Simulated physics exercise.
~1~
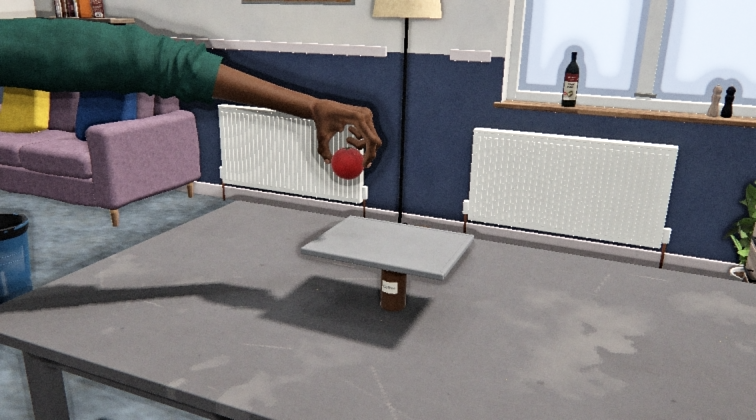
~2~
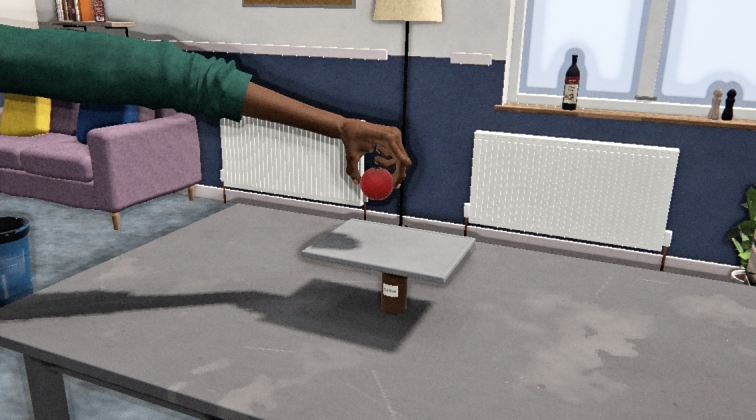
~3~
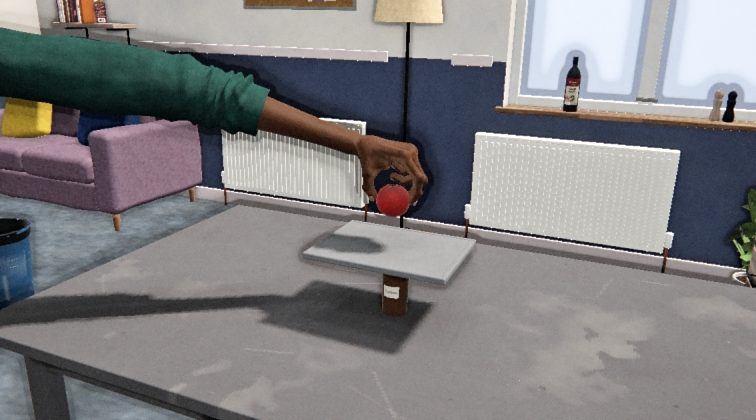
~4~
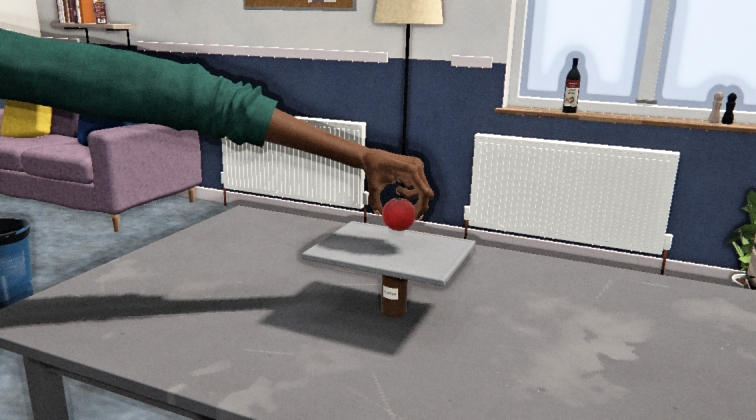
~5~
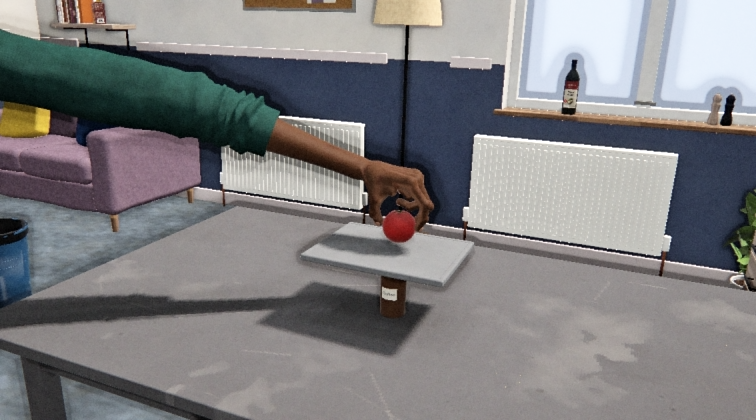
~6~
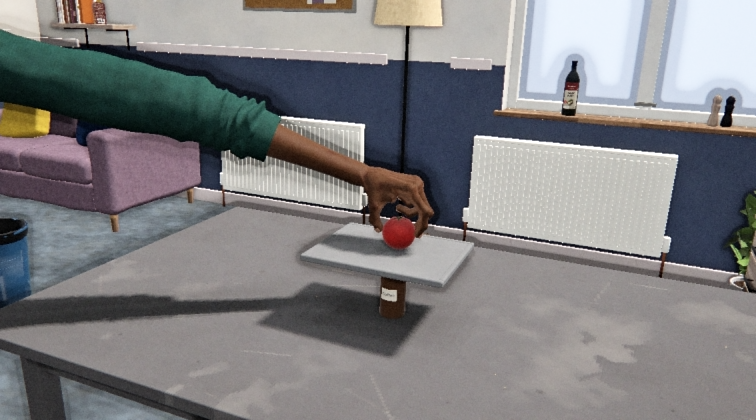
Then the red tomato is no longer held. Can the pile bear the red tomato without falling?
Yes, it bears it.
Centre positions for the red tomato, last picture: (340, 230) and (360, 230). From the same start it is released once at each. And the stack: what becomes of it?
Result of try one: Collapse; result of try two: Collapse.
Then, 0.20 s past the last view, nothing moves.
Then, 0.40 s past the last view, red tomato resting near (399, 233).
Finally, all 3 still in place. Final places as the last picture's camera would see them, red tomato near (399, 233). The stack stays up.
